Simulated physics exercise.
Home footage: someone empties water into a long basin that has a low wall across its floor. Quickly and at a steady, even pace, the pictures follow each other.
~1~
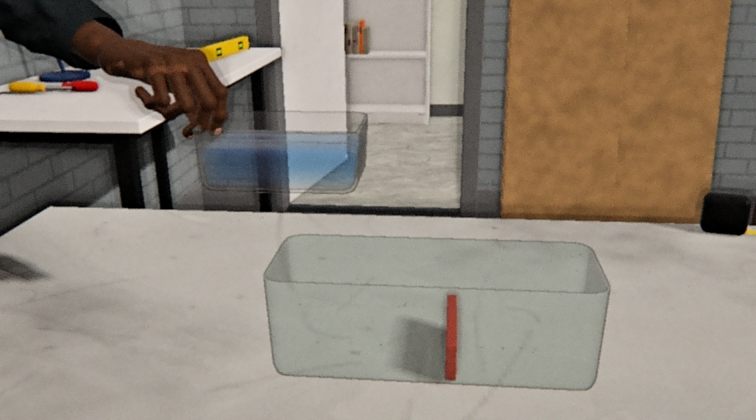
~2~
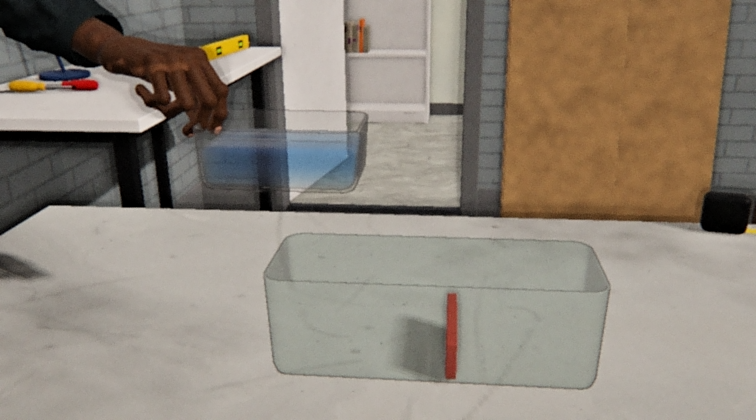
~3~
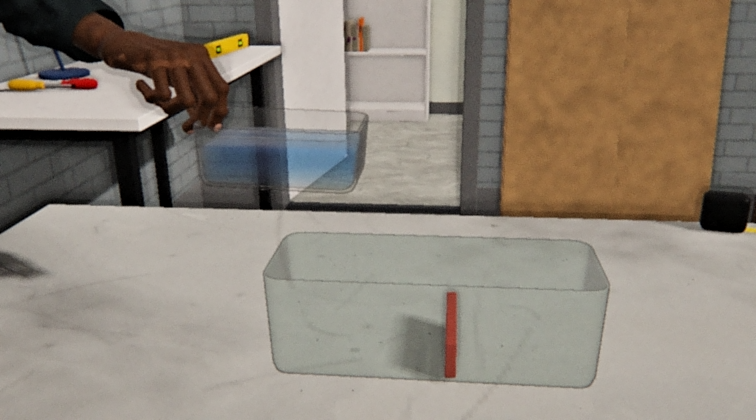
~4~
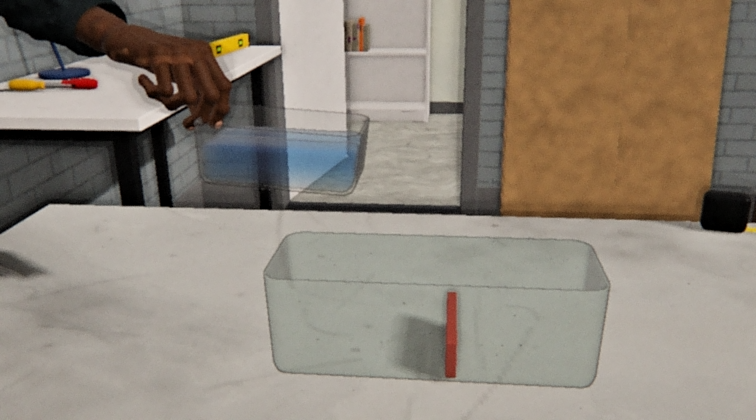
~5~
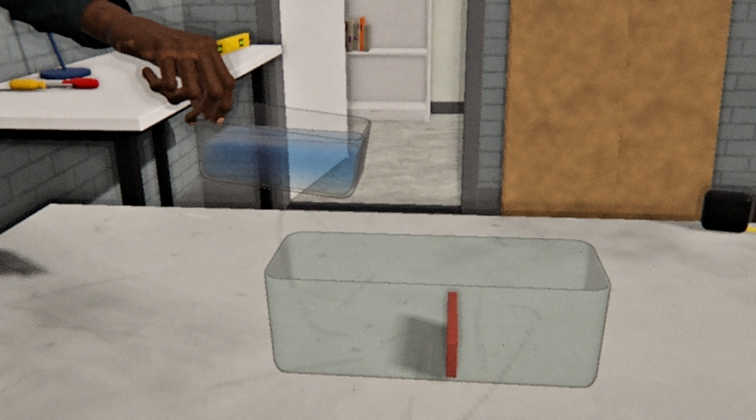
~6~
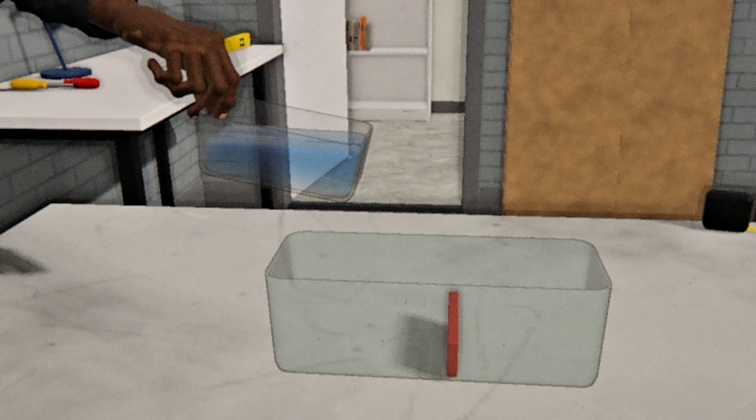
A hand slowly tilts a clear container of blue water rightward above a long basin.
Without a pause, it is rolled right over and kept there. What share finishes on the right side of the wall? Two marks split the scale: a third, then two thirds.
The share right of the wall ends up below a third.
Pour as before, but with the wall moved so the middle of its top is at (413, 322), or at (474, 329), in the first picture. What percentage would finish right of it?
About 55 % for the first and about 10 % for the second.
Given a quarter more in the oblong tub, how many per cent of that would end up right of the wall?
Roughly 15 in a hundred.
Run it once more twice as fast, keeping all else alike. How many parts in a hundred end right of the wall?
It comes to some 10 in a hundred.
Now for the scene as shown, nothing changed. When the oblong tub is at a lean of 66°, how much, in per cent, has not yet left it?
Around 35 in a hundred has not poured out yet.
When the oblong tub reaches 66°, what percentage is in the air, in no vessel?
I'd say some 35 per cent of it.
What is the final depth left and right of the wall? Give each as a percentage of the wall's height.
On the left it sits near 60, while on the right it sits near 0.
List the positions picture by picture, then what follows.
In the first frame, it leans 0°; its right rim is at (363, 125); the water meets the walls at (213, 139) and (361, 142); the long basin's rim runs from (276, 258) to (600, 268); the wall's top is at (452, 320).
In the second frame, it leans 0°; its right rim is at (363, 124); the water meets the walls at (213, 138) and (361, 142).
In the third frame, it leans 2°; its right rim is at (363, 125); the water meets the walls at (213, 137) and (361, 141).
In the fourth frame, it leans 4°; its right rim is at (364, 128); the water meets the walls at (213, 135) and (362, 142).
In the fifth frame, it leans 7°; its right rim is at (366, 132); the water meets the walls at (214, 134) and (363, 142).
In the sixth frame, it leans 11°; its right rim is at (368, 137); the water meets the walls at (215, 134) and (364, 142).
A moment on, the oblong tub is tipped part way and 34 per cent is still to pour, 30 is left of the wall and 0 right of it.
Next, the oblong tub is tipped right over and 4 per cent is still to pour, 84 is left of the wall and 2 right of it.
Then the oblong tub is tipped right over and 0 per cent is still to pour, 90 is left of the wall and 4 right of it.
Later the oblong tub is tipped right over and 0 per cent is still to pour, 90 is left of the wall and 4 right of it.
In the end 90 per cent lies left of the wall, 4 right of it and 6 outside.
